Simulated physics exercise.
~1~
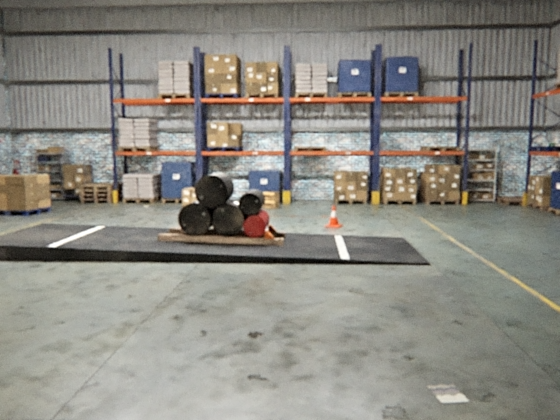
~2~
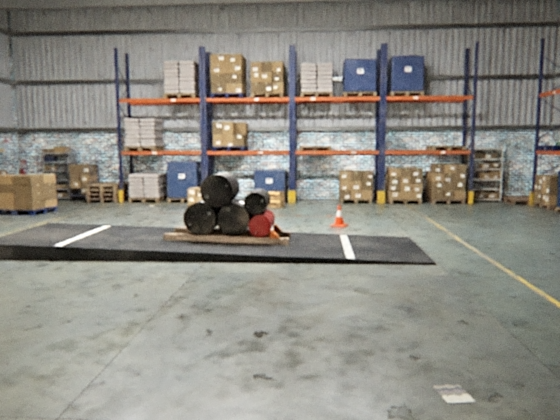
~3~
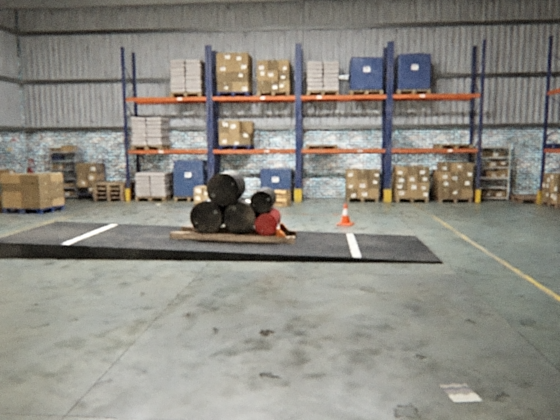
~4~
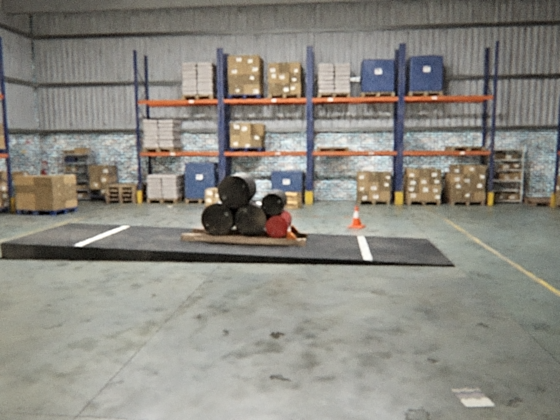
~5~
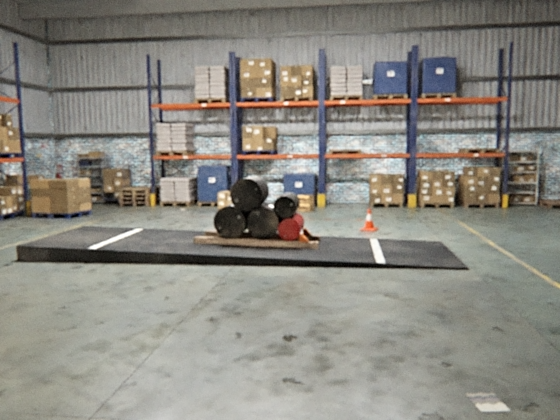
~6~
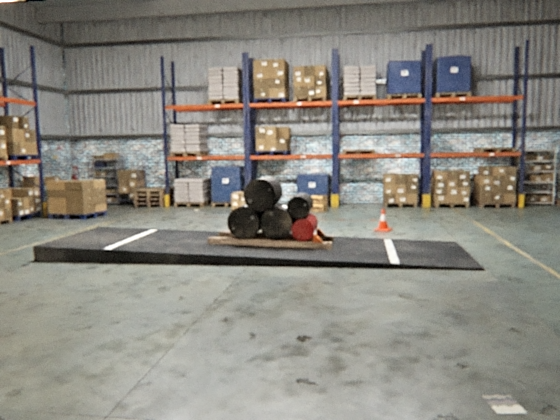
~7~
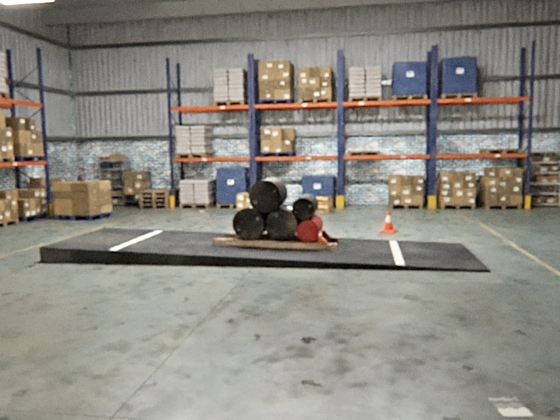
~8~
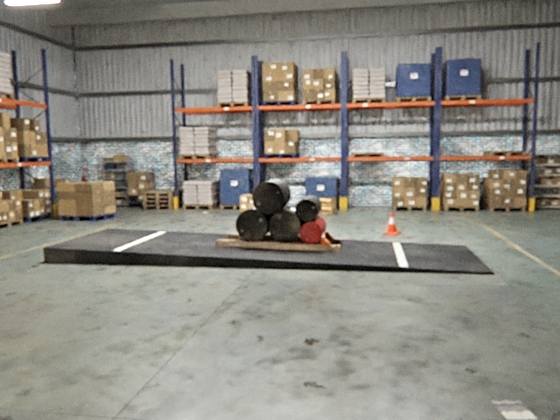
In a warehouse with tall racks of boxes, a small stack of dark drums and a red one sat on boards across a low black ramp as the view panned slowly left, and the drums stayed put, still piled between the white lines.
